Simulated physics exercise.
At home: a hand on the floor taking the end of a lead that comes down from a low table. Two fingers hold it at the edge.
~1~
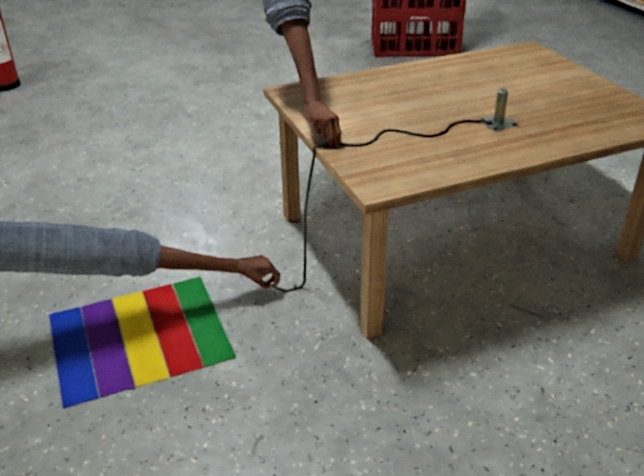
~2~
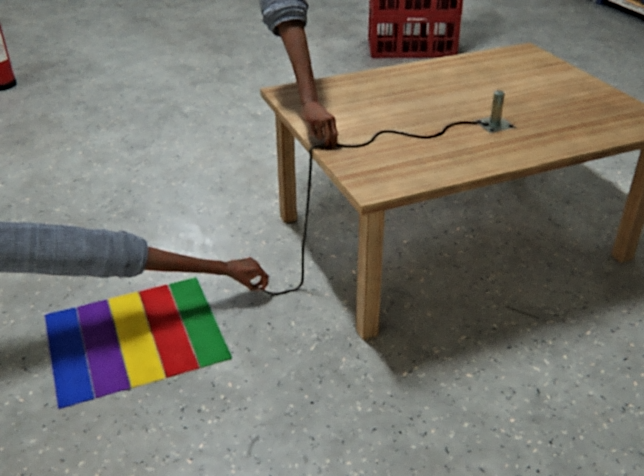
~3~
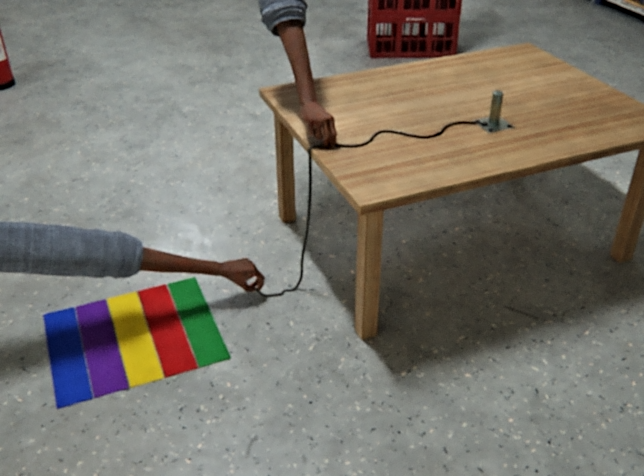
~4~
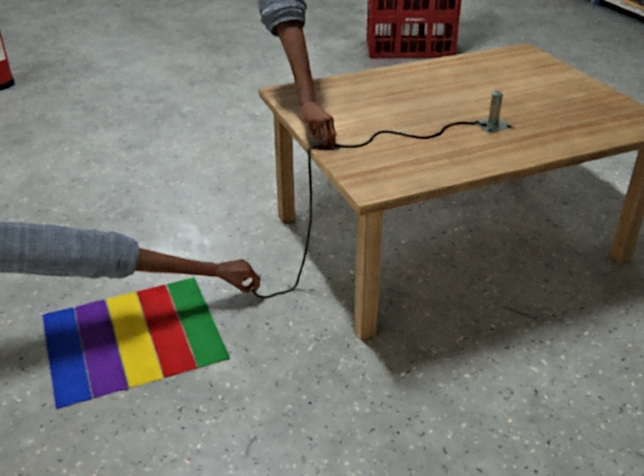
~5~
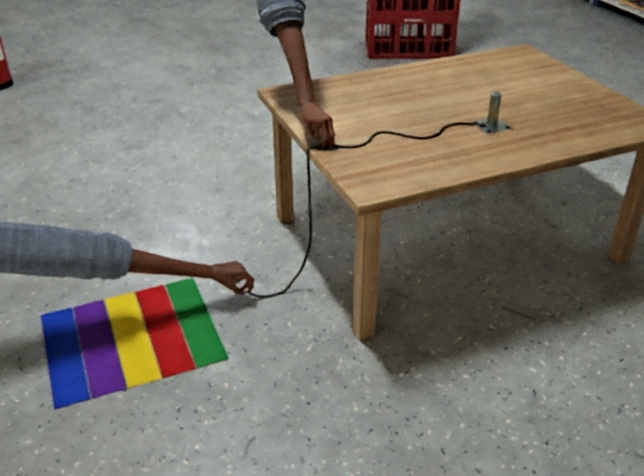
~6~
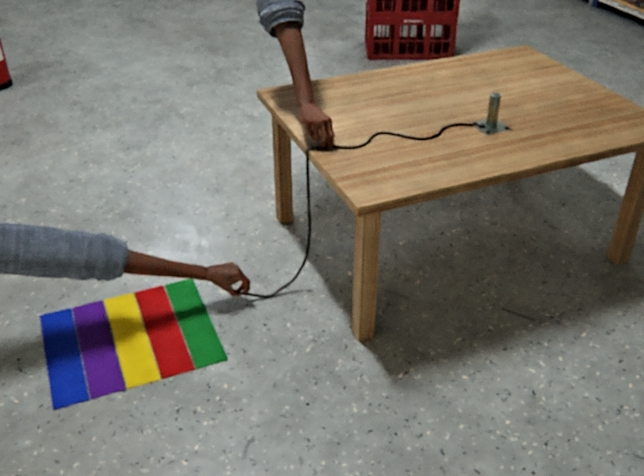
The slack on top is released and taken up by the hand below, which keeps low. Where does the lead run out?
It gets as far as the yellow strip.
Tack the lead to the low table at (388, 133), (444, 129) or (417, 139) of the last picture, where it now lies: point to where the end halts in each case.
Near (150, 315), (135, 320) and (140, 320).
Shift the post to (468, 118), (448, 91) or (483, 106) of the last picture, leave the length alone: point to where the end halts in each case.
Try by try, around (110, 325), (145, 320) and (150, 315).
Soon after, end near (175, 310); over red.
After that, end near (144, 319); over yellow.
At the stop, end near (125, 323); over yellow. The yellow one.
